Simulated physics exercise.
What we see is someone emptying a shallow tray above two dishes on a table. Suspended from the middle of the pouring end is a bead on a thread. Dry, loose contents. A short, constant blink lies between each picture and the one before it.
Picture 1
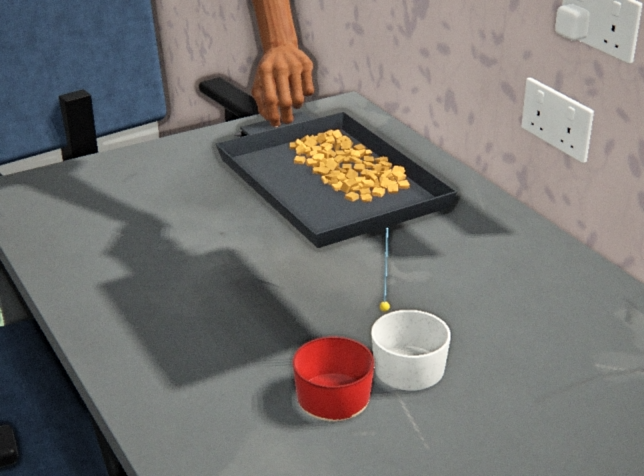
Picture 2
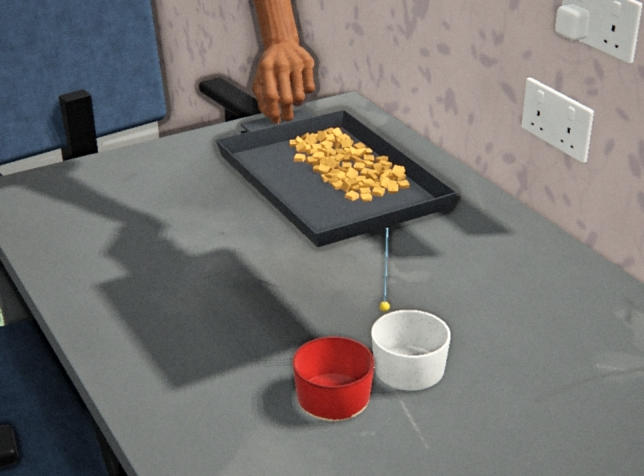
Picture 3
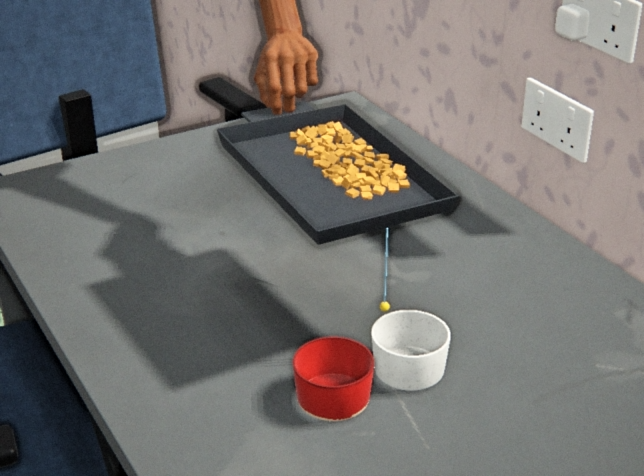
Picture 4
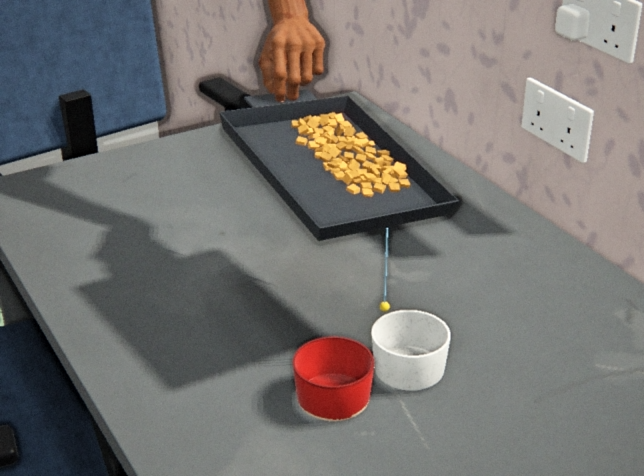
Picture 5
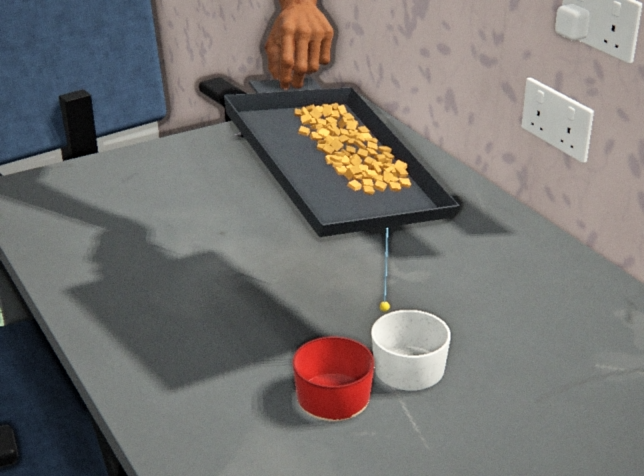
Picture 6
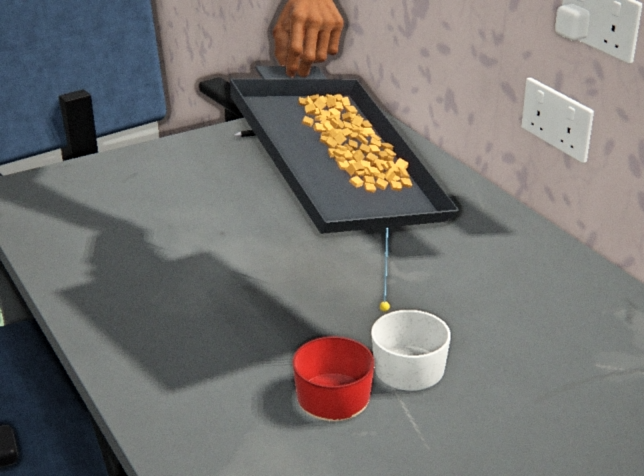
Above a grey table, a hand slowly raises the back of a tray of cereal squares.
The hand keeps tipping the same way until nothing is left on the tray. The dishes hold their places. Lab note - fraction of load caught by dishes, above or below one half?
Most of it finds no dish.
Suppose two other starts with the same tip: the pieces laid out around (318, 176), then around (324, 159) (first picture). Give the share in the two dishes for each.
In order, about 0 and 0 in a hundred.
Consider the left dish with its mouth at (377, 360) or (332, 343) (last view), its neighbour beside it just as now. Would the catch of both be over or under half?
So that's a lesser portion the first time round, a lesser portion the second.
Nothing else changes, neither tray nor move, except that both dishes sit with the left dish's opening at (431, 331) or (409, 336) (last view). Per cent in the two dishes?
About 10 per cent first, then about 20 per cent.
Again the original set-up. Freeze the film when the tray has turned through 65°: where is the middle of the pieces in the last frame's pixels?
The load is centred around (421, 198).
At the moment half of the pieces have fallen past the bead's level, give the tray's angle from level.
At some 95 degrees.
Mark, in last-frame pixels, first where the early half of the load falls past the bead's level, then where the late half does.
First part (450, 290), rest (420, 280).
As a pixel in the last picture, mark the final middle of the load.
Centre at rest, last view: Approx. (441, 333).
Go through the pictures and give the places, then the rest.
In the first frame, corners of the pouring end near (318, 230) and (450, 191), level; middle of the load near (347, 167), cereal squares; left dish near (354, 399); right dish near (432, 369); bead on its thread near (385, 307).
In the second frame, corners of the pouring end near (318, 230) and (450, 192), level; middle of the load near (347, 166).
In the third frame, corners of the pouring end near (320, 227) and (451, 194), tipped barely, lowest at the right corner; middle of the load near (347, 162).
In the fourth frame, corners of the pouring end near (322, 224) and (452, 199), tipped a little, lowest at the right corner; middle of the load near (348, 156).
In the fifth frame, corners of the pouring end near (325, 221) and (452, 203), tipped clearly, lowest at the right corner; middle of the load near (350, 150).
In the sixth frame, corners of the pouring end near (328, 218) and (453, 207), tipped clearly, lowest at the right corner; middle of the load near (353, 145); left dish near (354, 399); right dish near (432, 369).
Shortly afterwards, tray tipped steeply; all but a few on the tray; only a few in the air.
Next, tray tipped past a quarter turn; near a quarter on the tray; near two thirds outside both; a little in the air.
Some moments later, tray tipped past a quarter turn; the whole lot outside both.
In the end, tray tipped past a quarter turn; none at all in the left dish; none at all in the right dish; the whole lot outside both.
